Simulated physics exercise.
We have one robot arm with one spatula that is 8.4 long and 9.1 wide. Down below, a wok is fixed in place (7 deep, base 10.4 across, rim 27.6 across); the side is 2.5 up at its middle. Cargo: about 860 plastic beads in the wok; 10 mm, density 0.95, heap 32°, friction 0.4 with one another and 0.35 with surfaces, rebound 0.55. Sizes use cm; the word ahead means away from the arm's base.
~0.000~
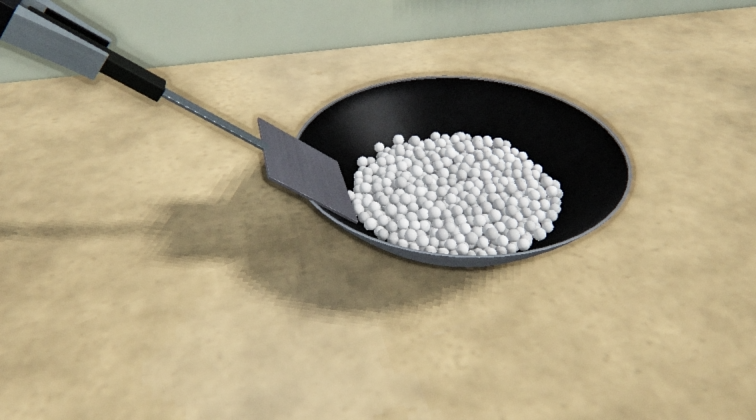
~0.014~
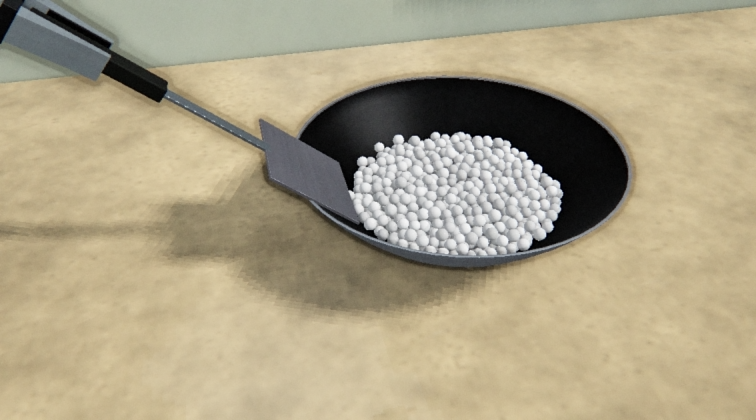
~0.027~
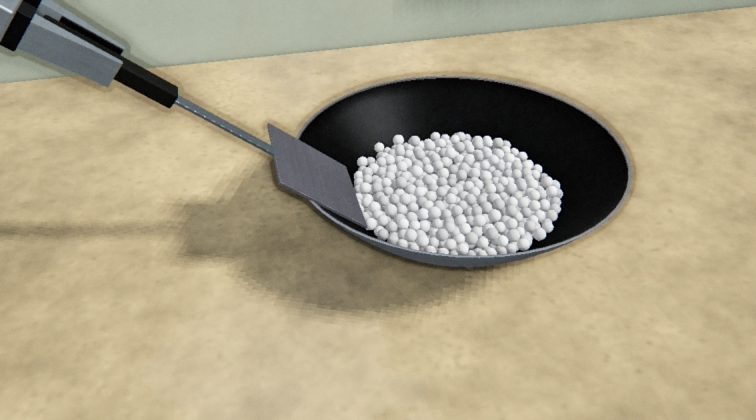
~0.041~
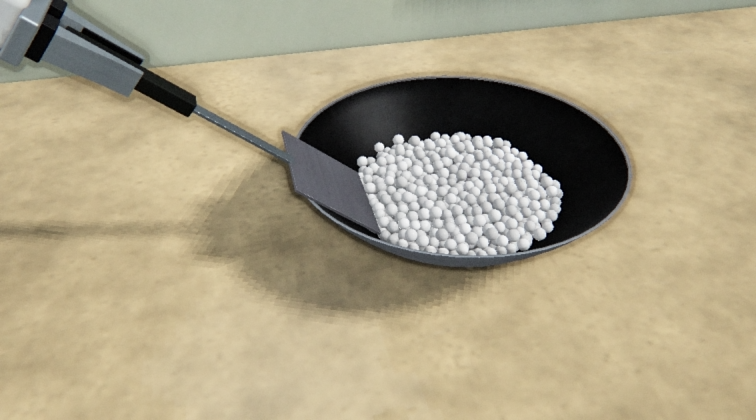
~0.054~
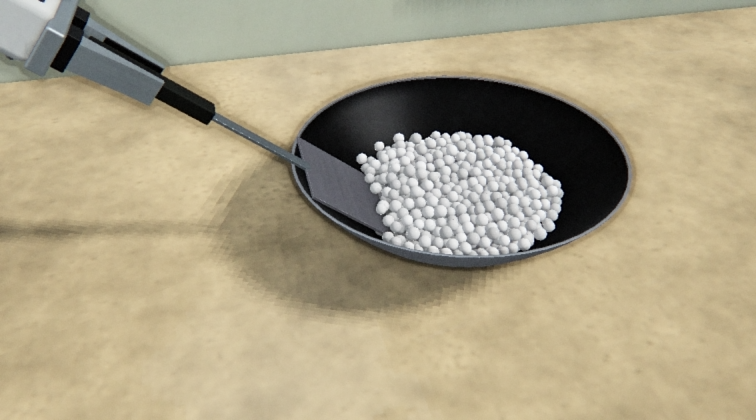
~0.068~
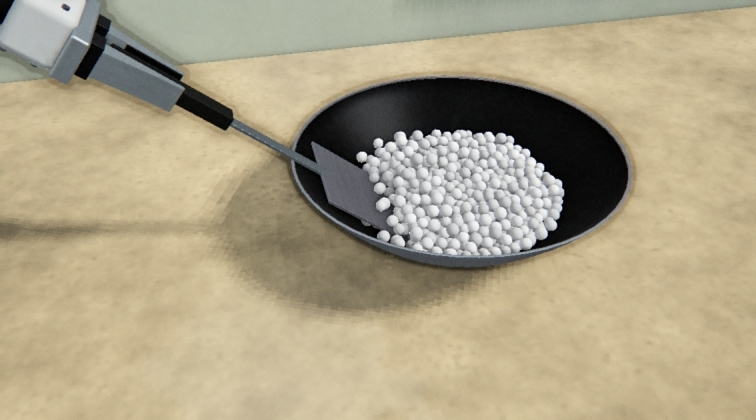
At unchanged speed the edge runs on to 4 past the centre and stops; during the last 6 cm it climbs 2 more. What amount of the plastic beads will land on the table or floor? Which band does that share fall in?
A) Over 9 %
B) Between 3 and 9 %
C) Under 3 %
C.
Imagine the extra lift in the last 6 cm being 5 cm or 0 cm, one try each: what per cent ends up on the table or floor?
Estimates, in order: 10 % then 0 %.
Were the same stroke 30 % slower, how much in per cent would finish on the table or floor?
Roughly 0 per cent, I'd say.
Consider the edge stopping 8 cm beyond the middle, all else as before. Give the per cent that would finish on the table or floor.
Close to 35 per cent would end on the table or floor.
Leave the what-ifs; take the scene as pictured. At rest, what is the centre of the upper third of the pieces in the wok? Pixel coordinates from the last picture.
It is centred near (547, 158) in the last view.
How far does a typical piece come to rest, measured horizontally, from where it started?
Level distance of roughly 4 cm.
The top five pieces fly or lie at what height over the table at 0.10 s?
Roughly 7 cm.
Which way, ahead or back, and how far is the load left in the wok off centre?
4.5 cm ahead.
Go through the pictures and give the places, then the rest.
In the first picture, spatula top edge at (263, 146), sloping 40°; upper third of the load around (456, 186), from x 350 to 555, top at y 135; 857 in the wok.
In the second picture, spatula top edge at (264, 147), sloping 40°; upper third of the load around (456, 186), from x 350 to 555, top at y 135.
In the third picture, spatula top edge at (273, 151), sloping 40°; upper third of the load around (456, 186), from x 350 to 555, top at y 135.
In the fourth picture, spatula top edge at (289, 159), sloping 40°; upper third of the load around (457, 185), from x 350 to 555, top at y 135.
In the fifth picture, spatula top edge at (304, 165), sloping 40°; upper third of the load around (454, 183), from x 350 to 555, top at y 135.
In the sixth picture, spatula top edge at (320, 170), sloping 40°; upper third of the load around (456, 179), from x 350 to 560, top at y 135; 857 in the wok.
By 0.10 s, sloping 40°, highest piece 9 above the table; 857 in the wok.
By 0.14 s, sloping 40°, highest piece 10 above the table; 857 in the wok.
By 0.35 s, sloping 40°, highest piece 9 above the table; 852 in the wok, 3 on the table or floor, 2 on the blade or in flight.
By 1.40 s, sloping 40°, highest piece 7 above the table; 852 in the wok, 5 on the table or floor.
Final count, 852 in the wok, 5 on the table or floor. That is 1 % on the table or floor.
